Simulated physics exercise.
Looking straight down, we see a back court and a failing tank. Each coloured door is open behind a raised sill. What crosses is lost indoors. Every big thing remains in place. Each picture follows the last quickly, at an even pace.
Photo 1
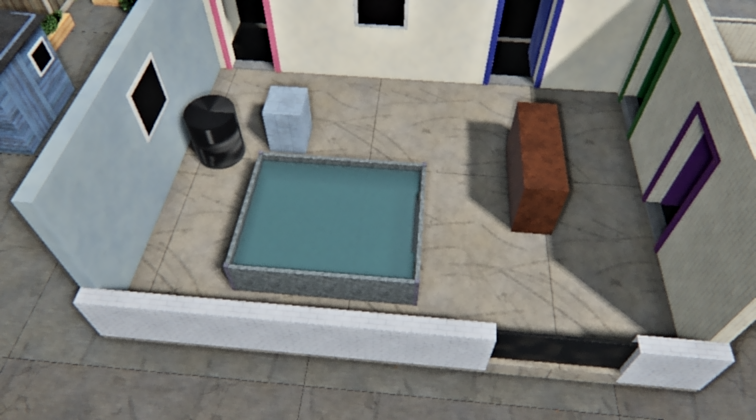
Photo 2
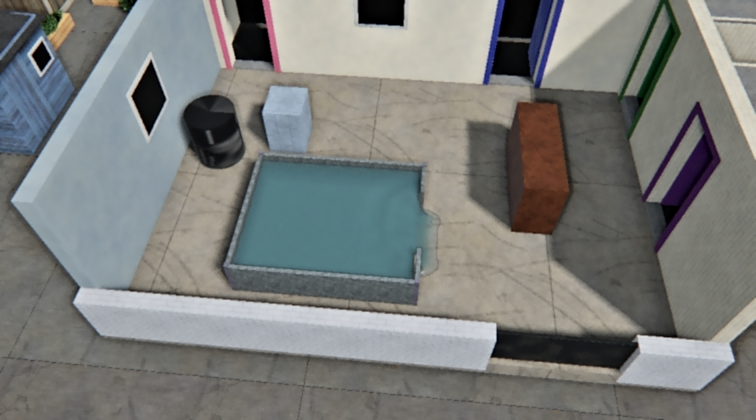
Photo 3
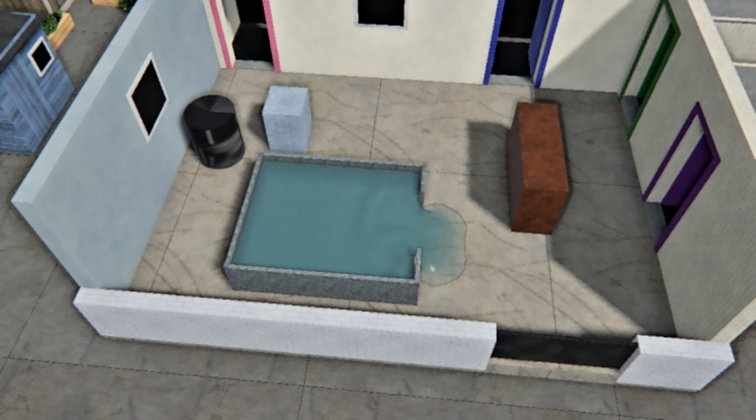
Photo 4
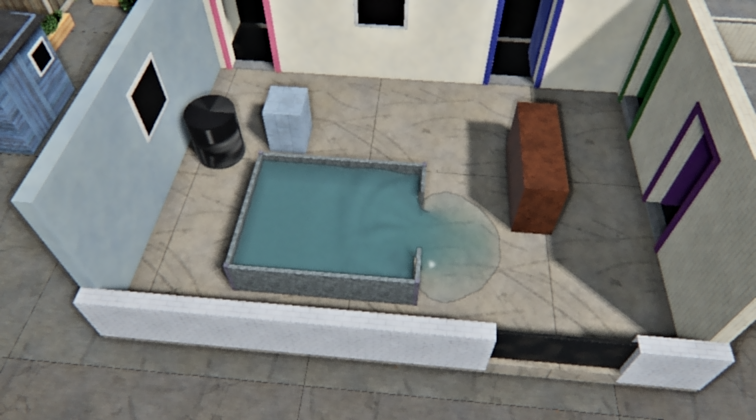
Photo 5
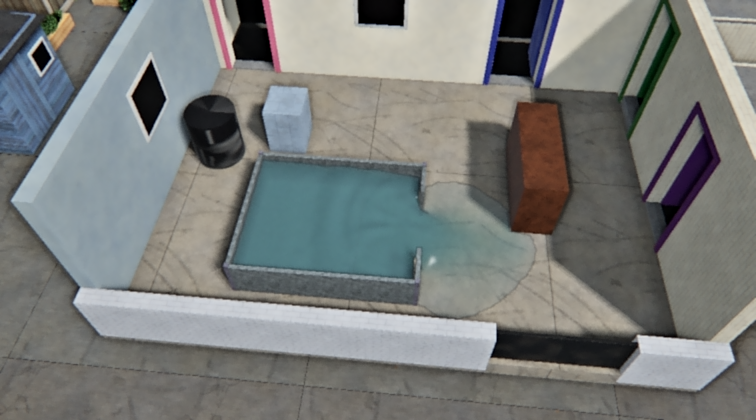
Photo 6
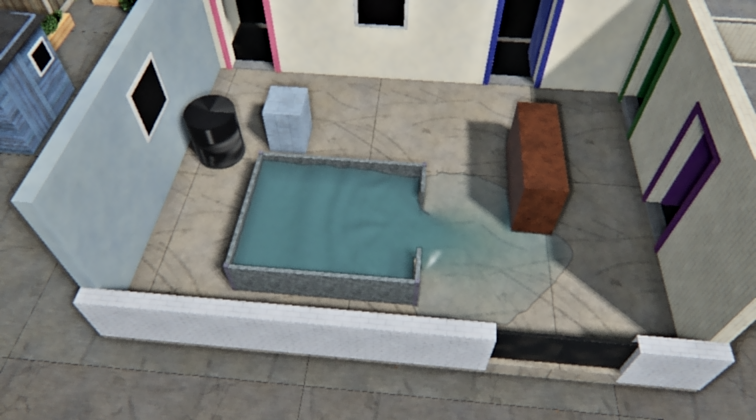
Water pouring through a gap in the right side of an open tank, spreading rightward across a walled courtyard floor.
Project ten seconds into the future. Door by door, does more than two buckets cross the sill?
As I see it, I expect the green door to stay within two buckets, I expect the blue door to go over the limit, I expect the pink door to stay within two buckets, I expect the purple door to go over the limit.
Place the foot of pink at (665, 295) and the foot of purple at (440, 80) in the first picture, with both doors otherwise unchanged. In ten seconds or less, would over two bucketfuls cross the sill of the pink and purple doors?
My reading: The pink door exceeds the limit, the purple door exceeds the limit.
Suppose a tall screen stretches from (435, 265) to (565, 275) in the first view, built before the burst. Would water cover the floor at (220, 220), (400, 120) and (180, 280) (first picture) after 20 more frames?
Results in order: Bone-dry / swamped / bone-dry.
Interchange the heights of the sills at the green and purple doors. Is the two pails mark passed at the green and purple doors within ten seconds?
The green door exceeds the limit; the purple door falls short.
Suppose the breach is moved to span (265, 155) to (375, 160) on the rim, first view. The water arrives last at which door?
I'd name the purple one.
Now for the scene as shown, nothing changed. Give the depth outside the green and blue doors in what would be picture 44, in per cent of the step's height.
About 40 %, then 200 %.
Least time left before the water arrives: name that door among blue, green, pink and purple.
The purple-painted one, before the others.
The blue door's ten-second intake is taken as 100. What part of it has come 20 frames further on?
My figure is 20 in a hundred.
A moment on, water covers 20 % of the floor; the green door not reached, the blue door not reached, the pink door not reached, the purple door wet at the sill, nothing in.
Next, water covers 30 % of the floor; the green door not reached, the blue door not reached, the pink door not reached, the purple door under two buckets in.
Then, water covers 45 % of the floor; the green door not reached, the blue door under two buckets in, the pink door not reached, the purple door over two buckets in.
Later, water covers 70 % of the floor; the green door wet at the sill, nothing in, the blue door over two buckets in, the pink door wet at the sill, nothing in, the purple door over two buckets in.
In the end, water covers 90 % of the floor; the green door wet at the sill, nothing in, the blue door over two buckets in, the pink door under two buckets in, the purple door far over two buckets in.
